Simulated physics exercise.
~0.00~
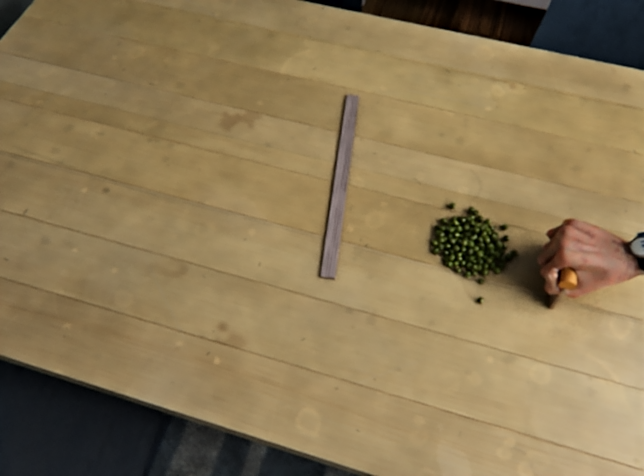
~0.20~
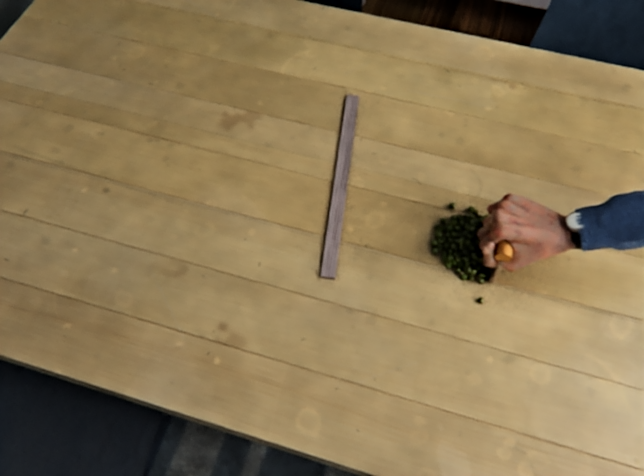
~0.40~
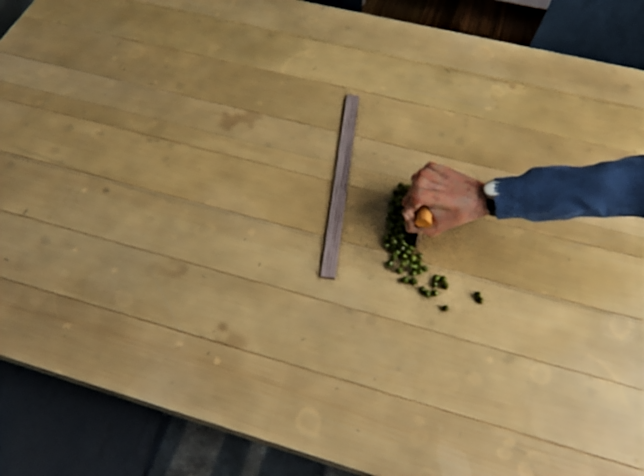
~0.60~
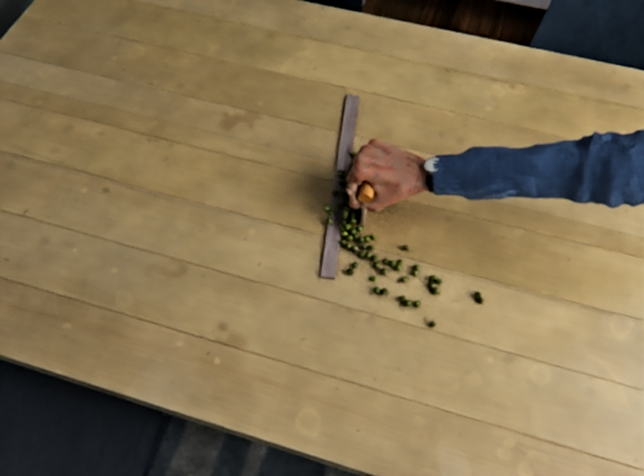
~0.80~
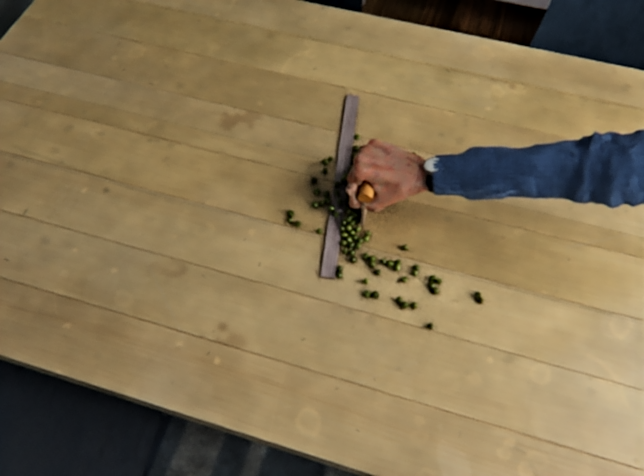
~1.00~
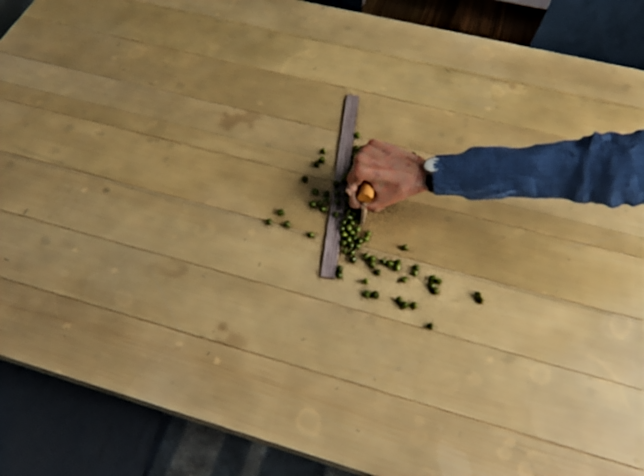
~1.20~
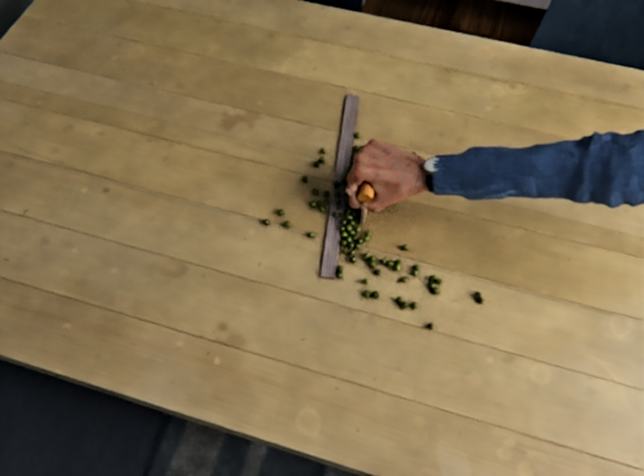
On a wooden table, a hand in a blue sleeve pushed a pile of small green olives leftwards to a thin flat strip and stopped there, leaving a few scattered past the strip while most stayed on the near right side, some trailing behind.
